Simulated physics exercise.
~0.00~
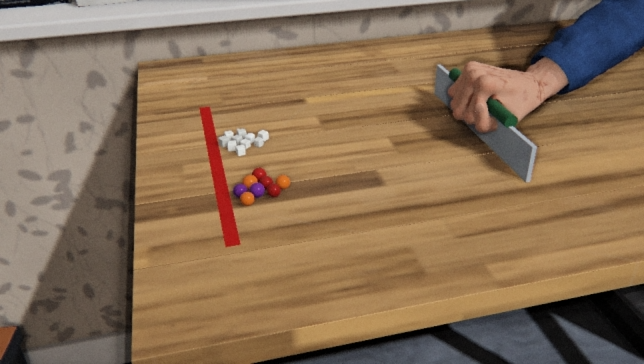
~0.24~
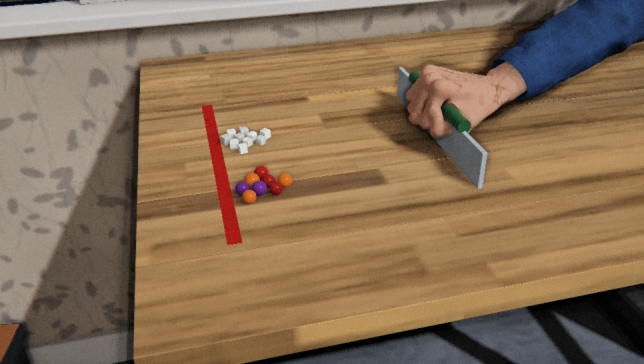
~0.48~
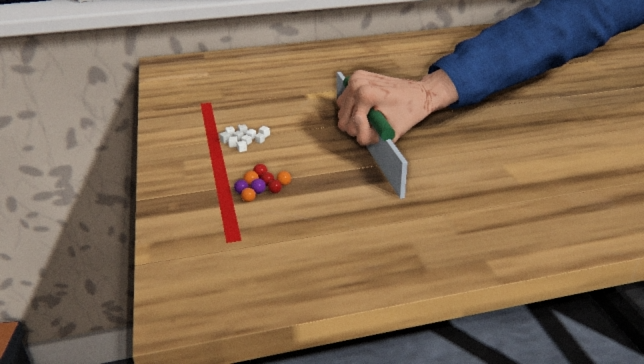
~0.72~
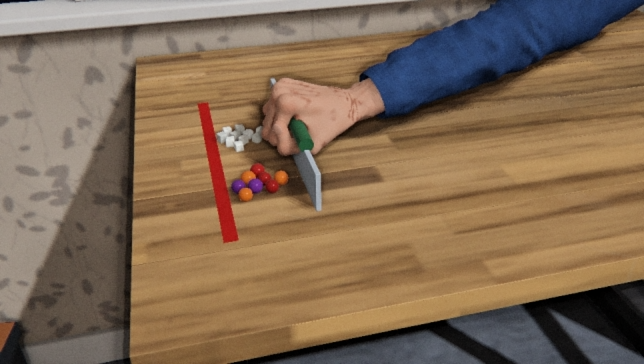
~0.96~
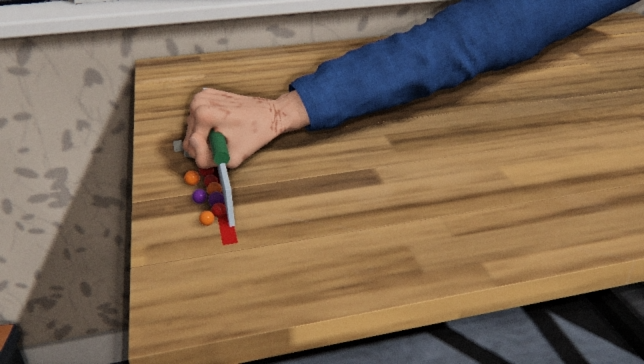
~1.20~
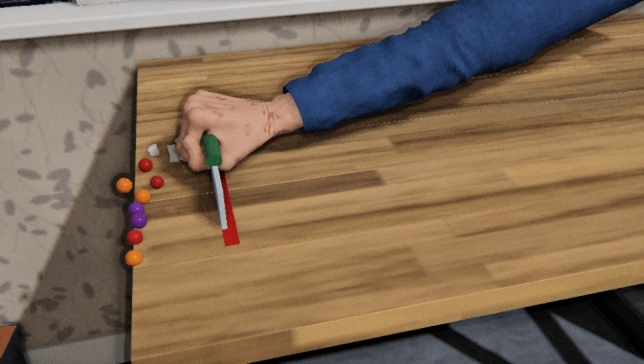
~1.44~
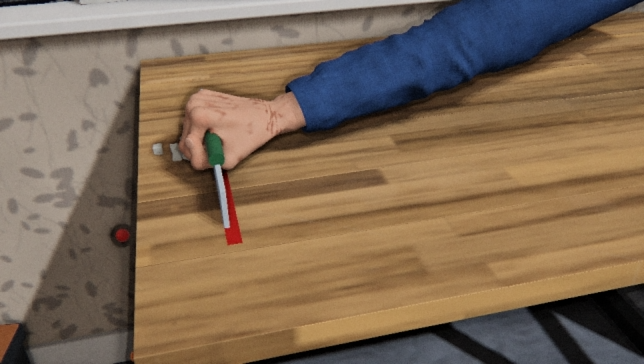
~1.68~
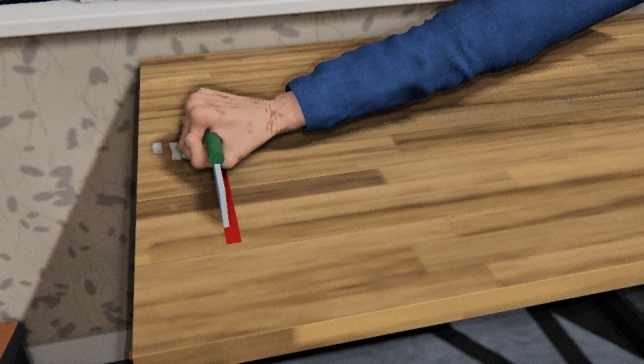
A hand sweeps a scraper left to red tape; coloured balls roll off, white cubes stay.
